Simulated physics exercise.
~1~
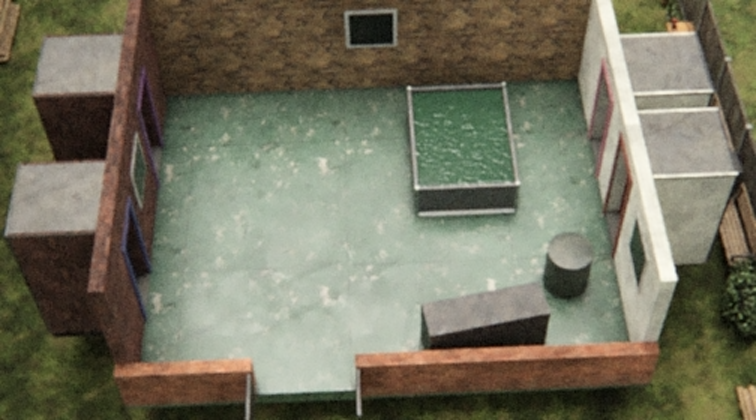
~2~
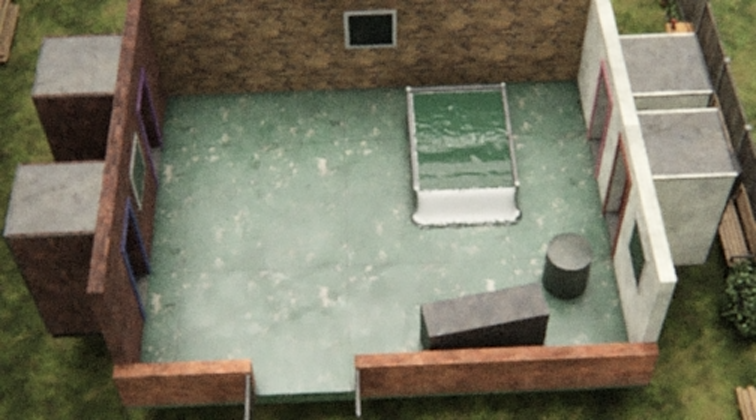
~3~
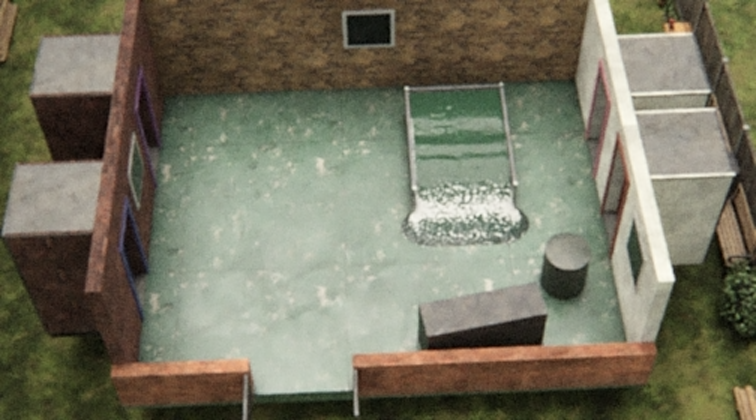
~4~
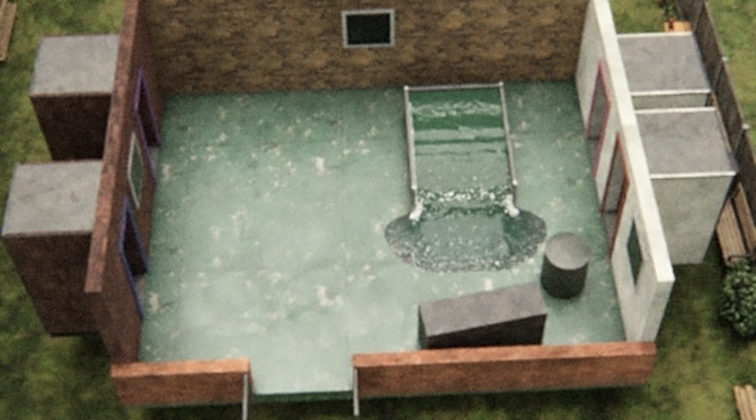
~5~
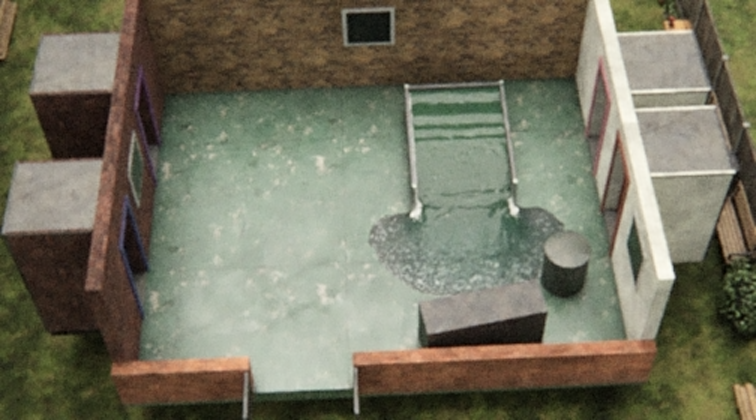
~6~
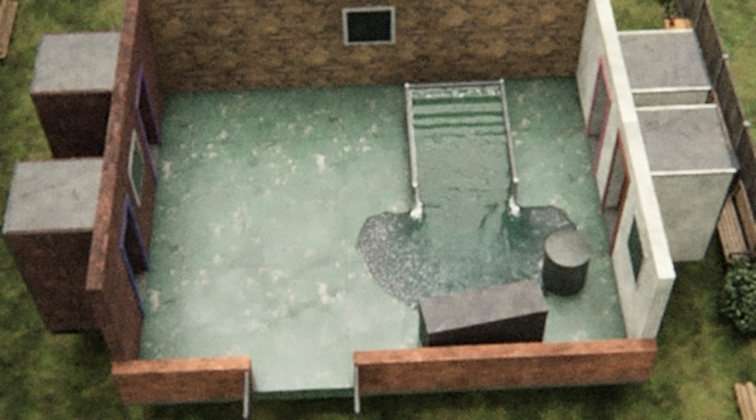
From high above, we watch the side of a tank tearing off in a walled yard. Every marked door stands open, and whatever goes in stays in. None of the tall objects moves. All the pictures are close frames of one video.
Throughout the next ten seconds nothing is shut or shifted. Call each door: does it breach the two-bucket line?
Calls: The red door does not breach it; the blue door breaches it; the pink door does not breach it; the purple door does not breach it.
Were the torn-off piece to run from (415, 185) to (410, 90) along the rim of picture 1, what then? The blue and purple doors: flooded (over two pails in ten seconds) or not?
The blue door ends up above and the purple door ends up above.
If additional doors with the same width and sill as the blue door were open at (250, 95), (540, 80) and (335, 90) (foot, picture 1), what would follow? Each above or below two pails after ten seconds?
Log: Door one misses the mark; door two beats the mark; door three misses the mark.
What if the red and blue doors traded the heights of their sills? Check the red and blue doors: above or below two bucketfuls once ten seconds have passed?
My guess: The red door crosses the line while the blue door remains short.
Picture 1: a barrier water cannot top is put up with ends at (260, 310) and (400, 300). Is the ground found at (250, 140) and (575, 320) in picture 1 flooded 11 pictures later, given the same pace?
Result, in order: Bone-dry / swamped.
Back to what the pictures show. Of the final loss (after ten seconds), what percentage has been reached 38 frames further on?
By my reckoning, 70 %.
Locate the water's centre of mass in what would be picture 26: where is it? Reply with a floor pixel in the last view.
I reckon somewhere around (451, 270).
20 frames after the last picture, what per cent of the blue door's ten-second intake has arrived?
About 0 per cent.
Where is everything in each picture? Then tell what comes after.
The first frame shows still water in the water tank at (462, 138).
In the second frame, water pours out at (465, 202) and has run to (519, 213).
In the third frame, water pours out at (463, 203) and has run to (523, 230).
In the fourth frame, the front is at (534, 245), out from the gap at (463, 204).
In the fifth frame, the front is at a hidden place, out from the gap at (463, 203).
In the sixth frame, water pours out at (464, 202) and has run to a hidden place.
A moment on, water covers 20 % of the floor; the red door wet at the sill, nothing in, the blue door not reached, the pink door not reached, the purple door not reached.
Next, water covers 30 % of the floor; the red door wet at the sill, nothing in, the blue door not reached, the pink door not reached, the purple door not reached.
Then, water covers 40 % of the floor; the red door under two buckets in, the blue door not reached, the pink door wet at the sill, nothing in, the purple door not reached.
Later, water covers 65 % of the floor; the red door under two buckets in, the blue door over two buckets in, the pink door wet at the sill, nothing in, the purple door wet at the sill, nothing in.
In the end, water covers 85 % of the floor; the red door under two buckets in, the blue door over two buckets in, the pink door wet at the sill, nothing in, the purple door wet at the sill, nothing in.
